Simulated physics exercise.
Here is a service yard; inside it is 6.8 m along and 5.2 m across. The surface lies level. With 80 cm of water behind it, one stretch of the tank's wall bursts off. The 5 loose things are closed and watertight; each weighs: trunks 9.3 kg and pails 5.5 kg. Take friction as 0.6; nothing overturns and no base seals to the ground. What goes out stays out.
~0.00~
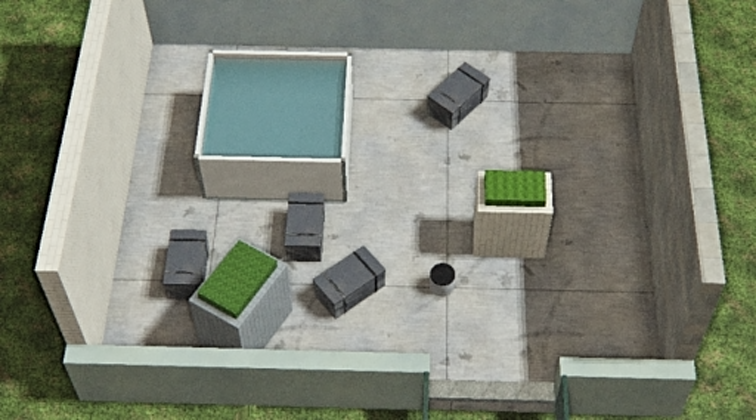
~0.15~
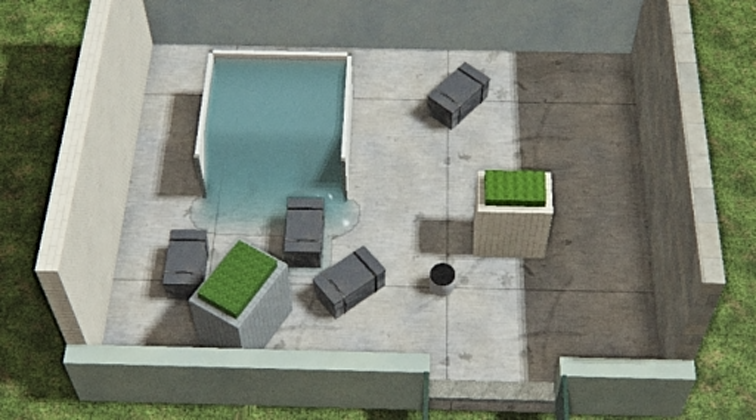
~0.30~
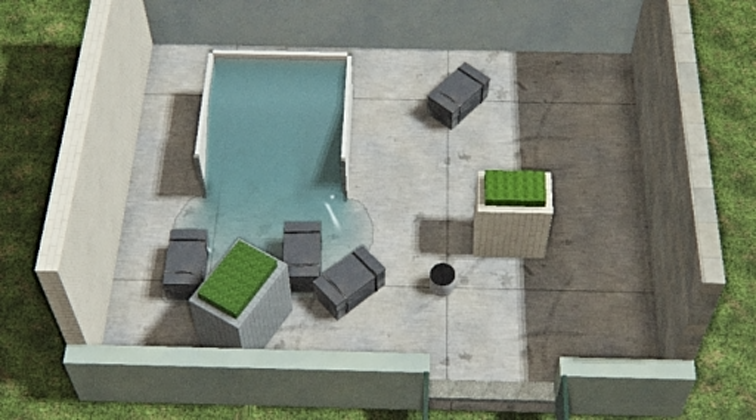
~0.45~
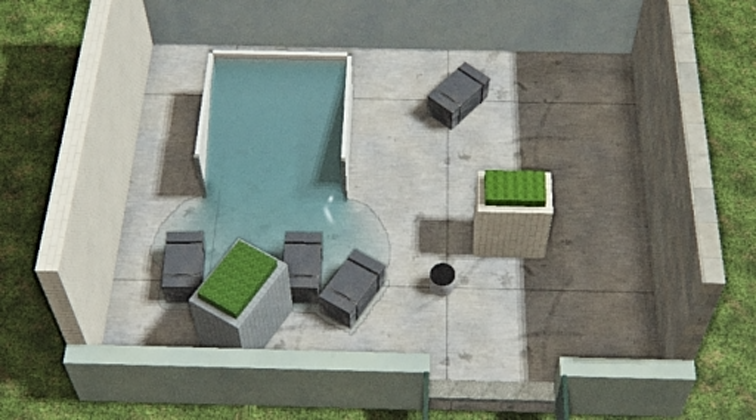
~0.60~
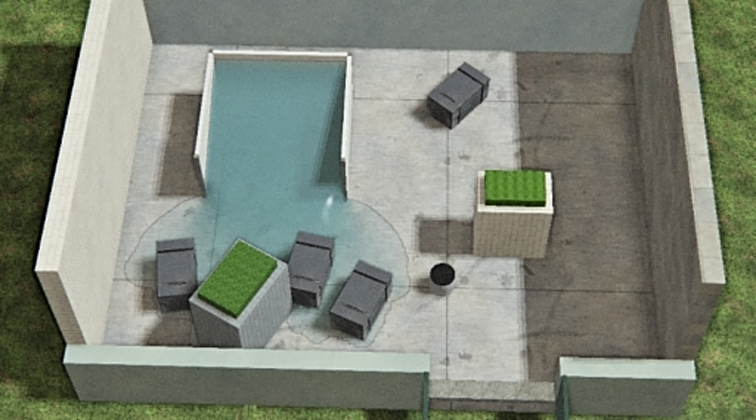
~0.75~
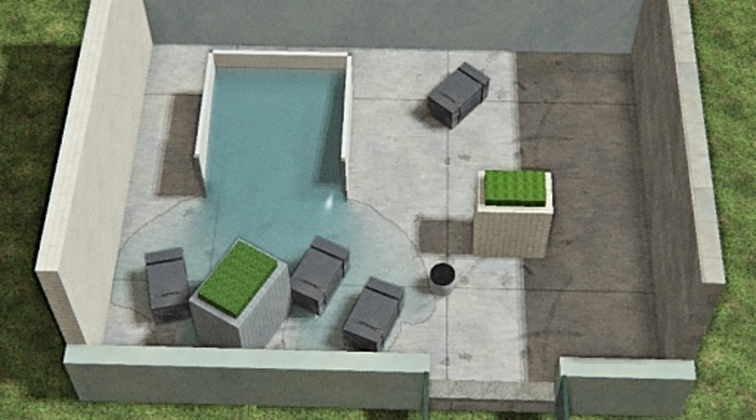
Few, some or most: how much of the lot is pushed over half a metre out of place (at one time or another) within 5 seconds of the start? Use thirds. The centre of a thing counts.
Share: Two thirds or more.
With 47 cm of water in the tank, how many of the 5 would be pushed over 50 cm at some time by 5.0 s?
Then 3.
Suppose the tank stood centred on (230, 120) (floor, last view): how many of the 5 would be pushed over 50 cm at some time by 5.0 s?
In that case 4 of them.
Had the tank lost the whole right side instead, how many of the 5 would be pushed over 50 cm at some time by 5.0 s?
In that case 2 of them.
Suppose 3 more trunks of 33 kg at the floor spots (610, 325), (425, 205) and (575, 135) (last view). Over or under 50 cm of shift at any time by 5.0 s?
In turn: More, under, under.
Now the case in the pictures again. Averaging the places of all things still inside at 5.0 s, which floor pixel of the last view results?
Near (490, 165).
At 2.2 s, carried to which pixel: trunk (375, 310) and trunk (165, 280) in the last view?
Near (603, 320) and (126, 268).
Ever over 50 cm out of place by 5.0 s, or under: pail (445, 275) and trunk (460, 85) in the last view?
In that order: More, short of it.
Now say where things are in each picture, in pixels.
In the first frame, a trunk at (305, 219), on the bottom; a trunk at (349, 274), on the bottom; water covers 3.1 m2; 0 of 5 have shifted.
In the second frame, a trunk at (304, 225), on the bottom, 10 cm from its start; a trunk at (349, 274) rests on the ground; 4.2 m2 under water; 1 of 5 have shifted.
In the third frame, a trunk at (302, 249) rests on the ground, 47 cm from its start; a trunk at (350, 275), on the bottom; 5.6 m2 under water; 1 of 5 have shifted.
In the fourth frame, a trunk at (302, 259) rests on the ground, 63 cm from its start; a trunk at (352, 281), on the bottom, 10 cm from its start; water covers 7.1 m2; 2 of 5 have shifted.
In the fifth frame, a trunk at (308, 262) floats, 69 cm from its start; a trunk at (361, 293) rests on the ground, 31 cm from its start; 8.5 m2 under water; 3 of 5 have shifted.
In the sixth frame, a trunk at (318, 268), afloat, 82 cm from its start; a trunk at (374, 309), on the bottom, 59 cm from its start; 10.1 m2 under water; 3 of 5 have shifted.
After 1.1 s 3 of 5 are over 50 cm from their spots; 2 afloat.
After 2.2 s 3 of 5 are over 50 cm from their spots; 1 afloat.
After 3.5 s 4 of 5 are over 50 cm from their spots; 3 afloat.
After 5.0 s 4 of 5 are over 50 cm from their spots, and 4 have been at some point; 2 afloat.
